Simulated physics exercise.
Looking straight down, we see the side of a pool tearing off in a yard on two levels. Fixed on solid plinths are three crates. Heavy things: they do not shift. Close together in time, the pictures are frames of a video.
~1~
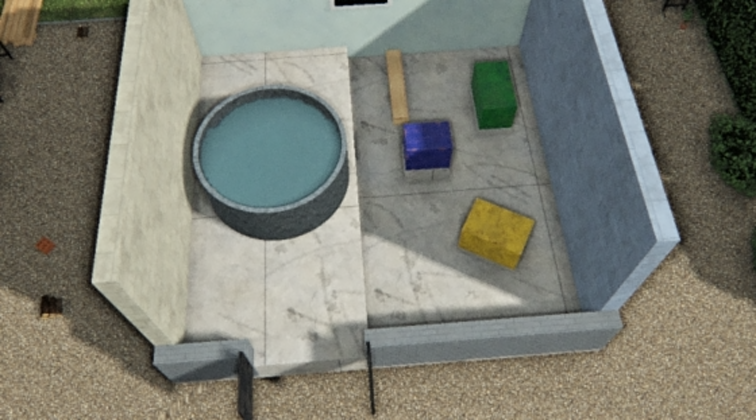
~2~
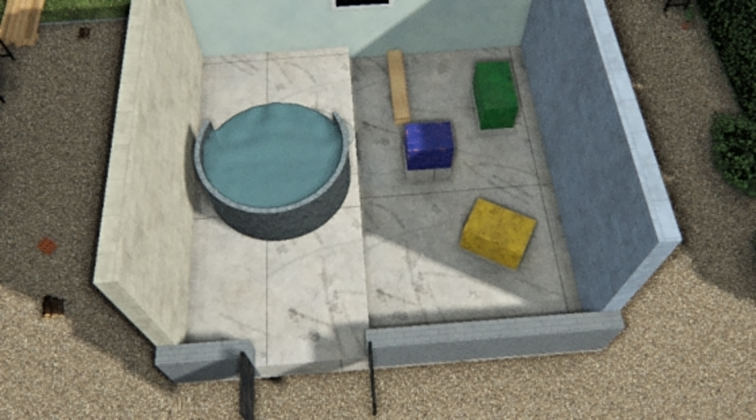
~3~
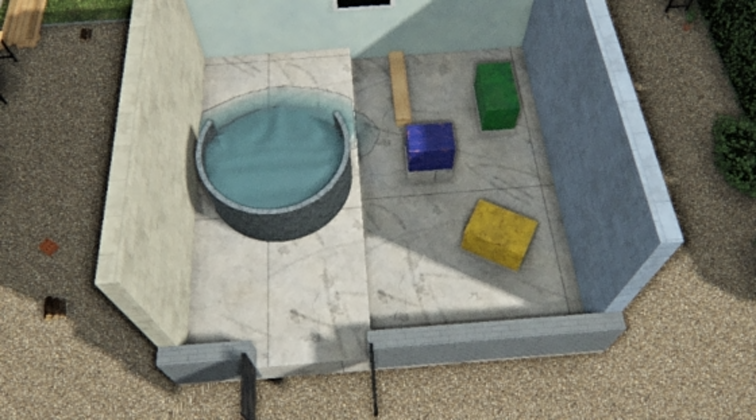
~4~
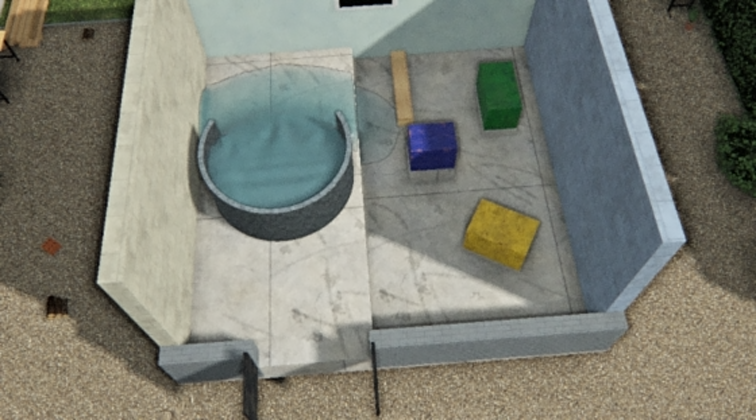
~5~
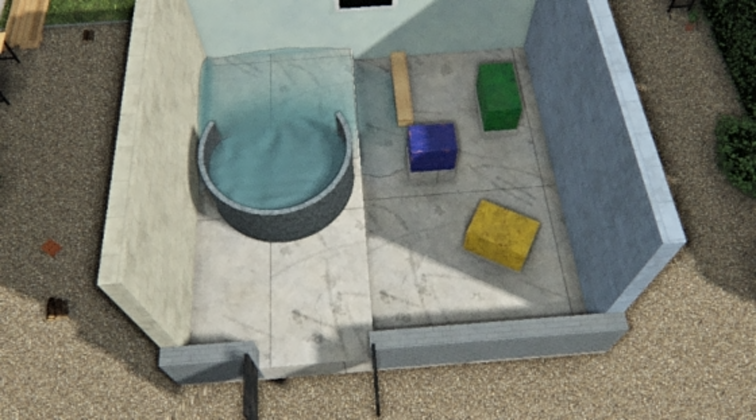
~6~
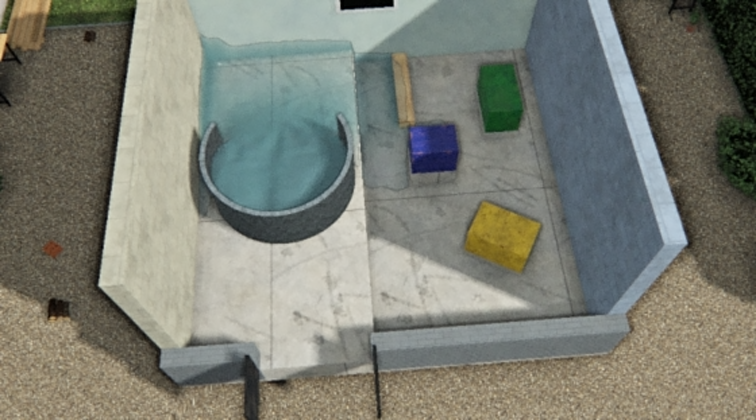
Walled yard with a round pool tearing open on its far side, water pouring out and spreading past the still coloured blocks.
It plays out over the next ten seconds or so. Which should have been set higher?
Most likely the blue crate remains untouched; most likely the yellow crate gets water on it; most likely the green crate gets water on it.
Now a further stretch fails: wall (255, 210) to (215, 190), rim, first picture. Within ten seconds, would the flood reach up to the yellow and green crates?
Note: Yellow one is overtopped; green one is left dry.
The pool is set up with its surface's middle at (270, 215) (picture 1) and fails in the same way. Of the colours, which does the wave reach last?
It is the yellow one.
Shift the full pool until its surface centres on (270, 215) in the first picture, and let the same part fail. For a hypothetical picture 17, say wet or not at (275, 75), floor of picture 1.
By then that patch is drenched.
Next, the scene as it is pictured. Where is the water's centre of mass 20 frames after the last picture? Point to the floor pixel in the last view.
I'd point to (342, 130).
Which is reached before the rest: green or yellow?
That's the green-painted one.
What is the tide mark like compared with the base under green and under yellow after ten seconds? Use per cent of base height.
Around 130 in a hundred for the first and 190 in a hundred for the second.
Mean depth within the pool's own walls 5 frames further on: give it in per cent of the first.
Close to 40 in a hundred.
A moment on, water covers 35 % of the floor; the blue crate water round its plinth, the yellow crate not reached, the green crate water round its plinth.
Next, water covers 45 % of the floor; the blue crate water round its plinth, the yellow crate not reached, the green crate water round its plinth.
Then, water covers 75 % of the floor; the blue crate water round its plinth, the yellow crate water round its plinth, the green crate water round its plinth.
Later, water covers 95 % of the floor; the blue crate water round its plinth, the yellow crate water round its plinth, the green crate water round its plinth.
In the end, water covers 95 % of the floor; the blue crate stayed above the water, the yellow crate was topped, the green crate was topped.
